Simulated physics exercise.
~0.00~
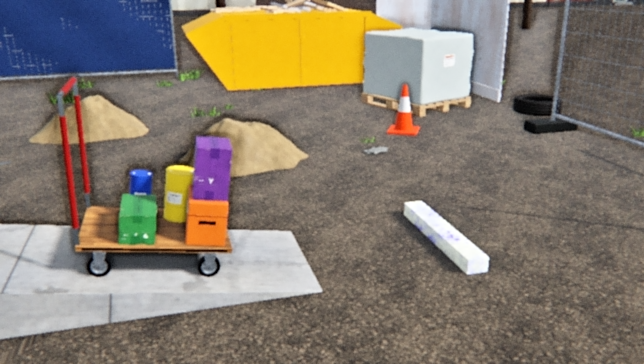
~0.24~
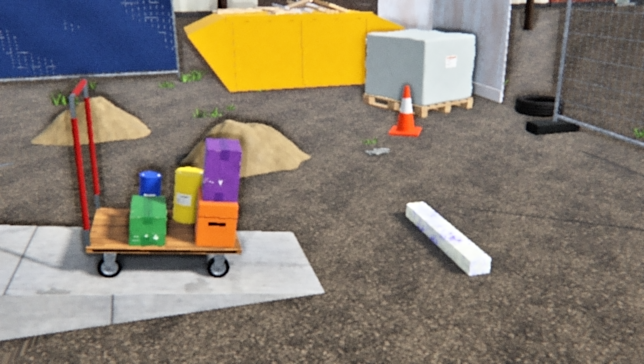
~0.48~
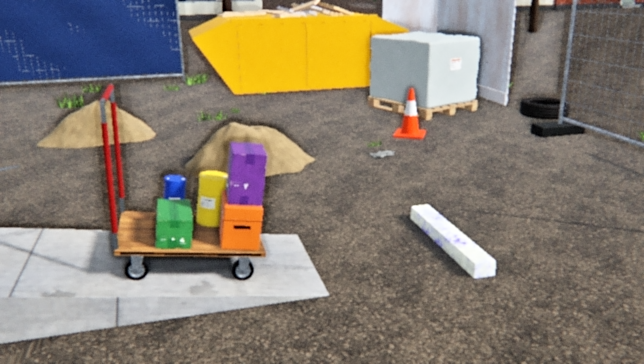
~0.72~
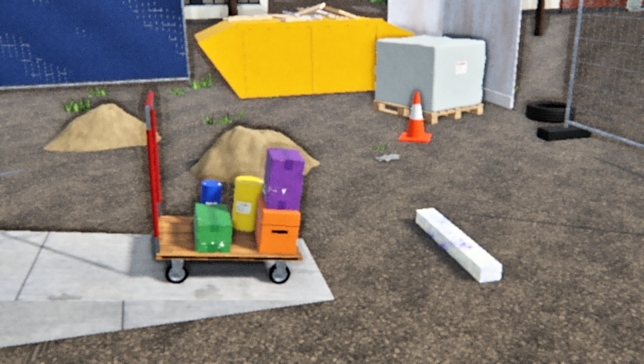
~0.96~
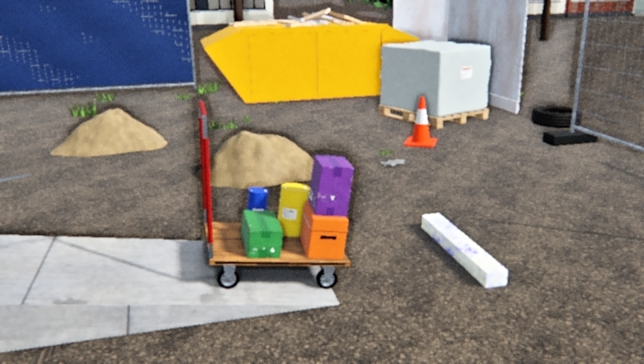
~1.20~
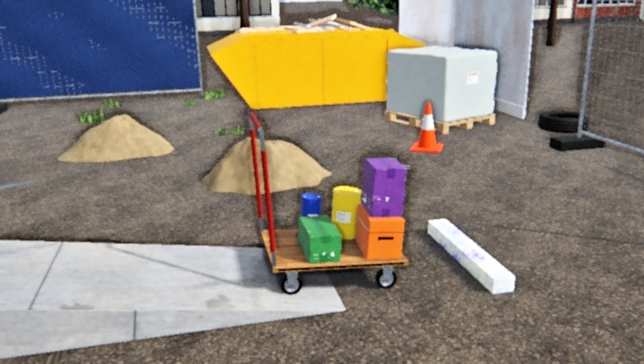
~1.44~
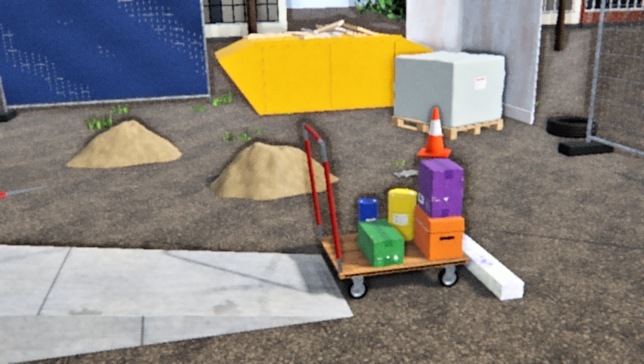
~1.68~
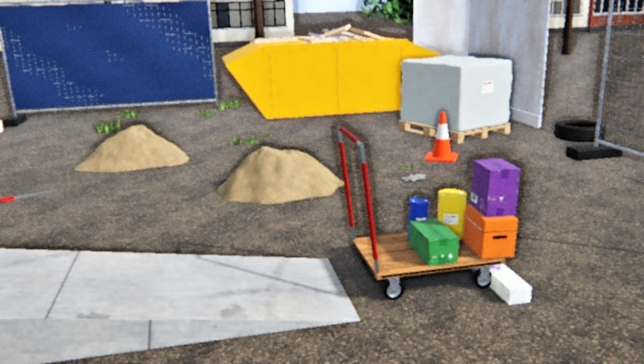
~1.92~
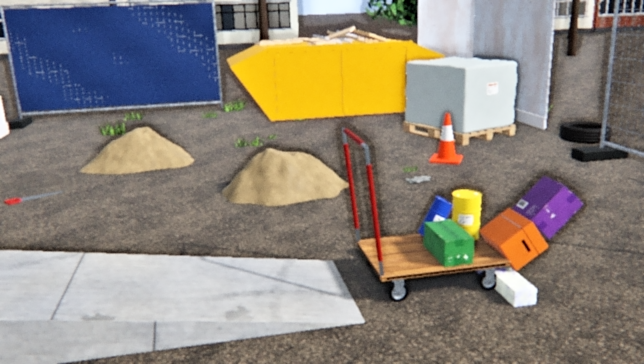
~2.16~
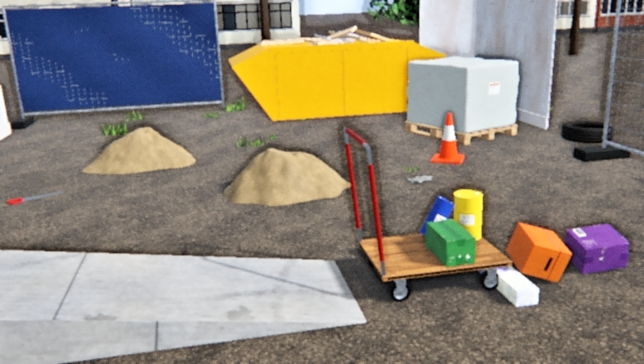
At the start, a flat trolley with a red handle stands on a pale ramp, carrying a green box, a blue canister, a yellow canister, and a purple box on top of an orange toolbox. With nobody holding it, it rolls right, off the slab and onto the dark ground. It stops abruptly against a white kerb block. The purple box and orange toolbox tip over the front edge and tumble to the ground. At the end, both lie right of the trolley, while the green box, upright yellow canister and tilted blue canister remain aboard.
